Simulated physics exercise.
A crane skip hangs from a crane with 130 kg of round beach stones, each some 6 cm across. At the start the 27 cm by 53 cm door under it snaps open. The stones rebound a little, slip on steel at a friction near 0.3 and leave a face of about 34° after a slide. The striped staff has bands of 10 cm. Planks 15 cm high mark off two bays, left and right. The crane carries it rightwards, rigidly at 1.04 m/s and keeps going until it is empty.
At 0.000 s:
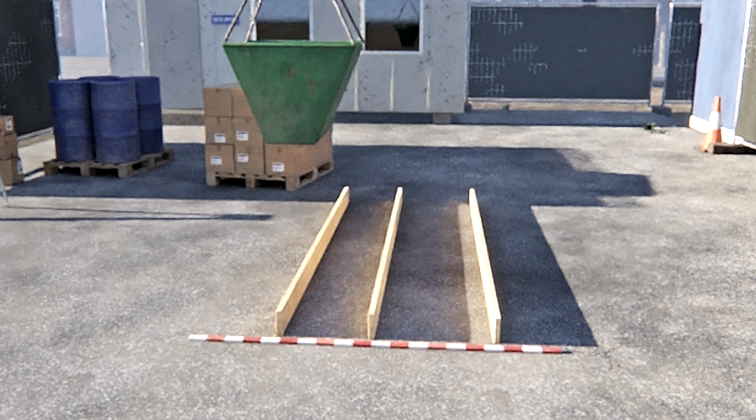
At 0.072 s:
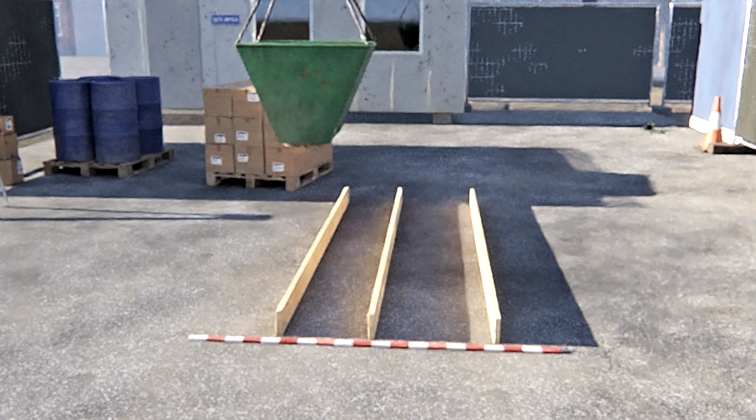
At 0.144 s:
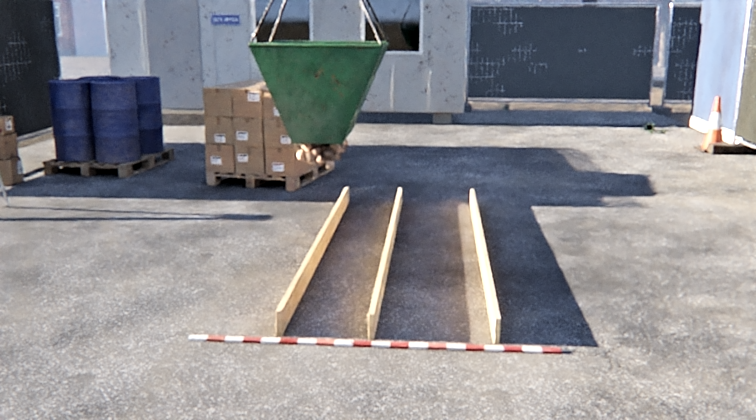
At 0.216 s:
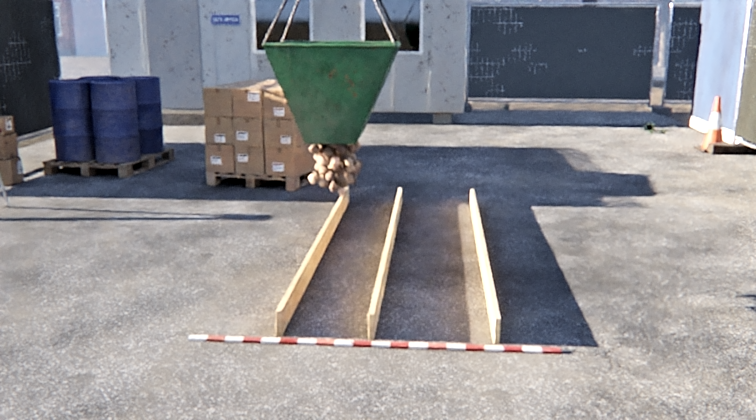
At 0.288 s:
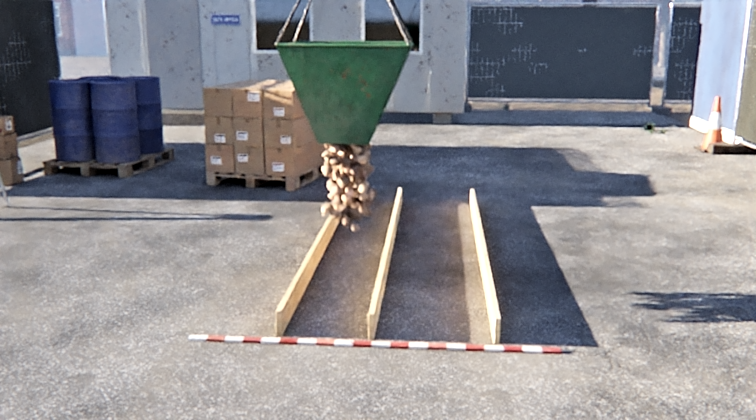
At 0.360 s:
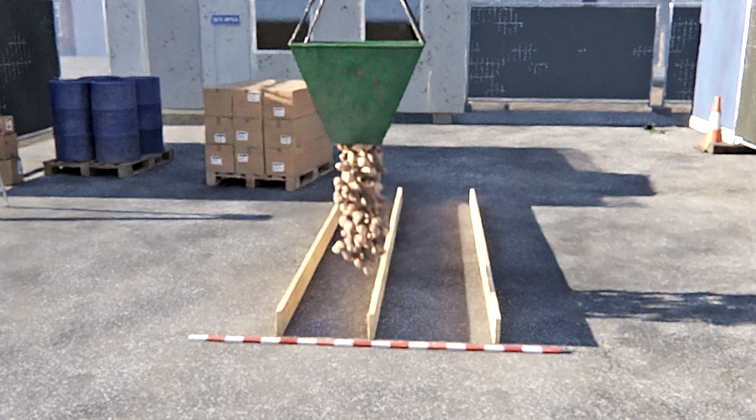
Green crane skip moving rightwards over a paved yard, pouring round brown stones from its base above upright wooden boards.
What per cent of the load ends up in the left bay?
Some 17 per cent of it.
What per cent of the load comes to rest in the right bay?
Some 80 per cent of the load.
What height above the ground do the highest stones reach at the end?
About 18 cm.
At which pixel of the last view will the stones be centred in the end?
Their middle is at about (431, 296).
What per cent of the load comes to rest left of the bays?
Near 0 in a hundred.
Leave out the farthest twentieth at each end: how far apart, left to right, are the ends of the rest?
Roughly 100 cm.
After 0.7 s, 0 % in the crane skip, 17 % falling or lying in the left bay, 83 % falling or lying in the right bay; the stones farthest right are at (476, 291).
After 1.1 s, 0 % in the crane skip, 17 % falling or lying in the left bay, 82 % falling or lying in the right bay, 1 % falling or lying right of the bays; the stones farthest right are at (517, 286).
After 1.7 s, 0 % in the crane skip, 17 % falling or lying in the left bay, 82 % falling or lying in the right bay, 1 % falling or lying right of the bays; the stones farthest right are at (568, 298).
After 2.6 s, 0 % in the crane skip, 17 % falling or lying in the left bay, 82 % falling or lying in the right bay, 1 % falling or lying right of the bays; the stones farthest right are at (571, 299).
After 4.5 s, 0 % in the crane skip, 17 % in the left bay, 82 % in the right bay, 1 % right of the bays; the stones farthest right are at (571, 299).
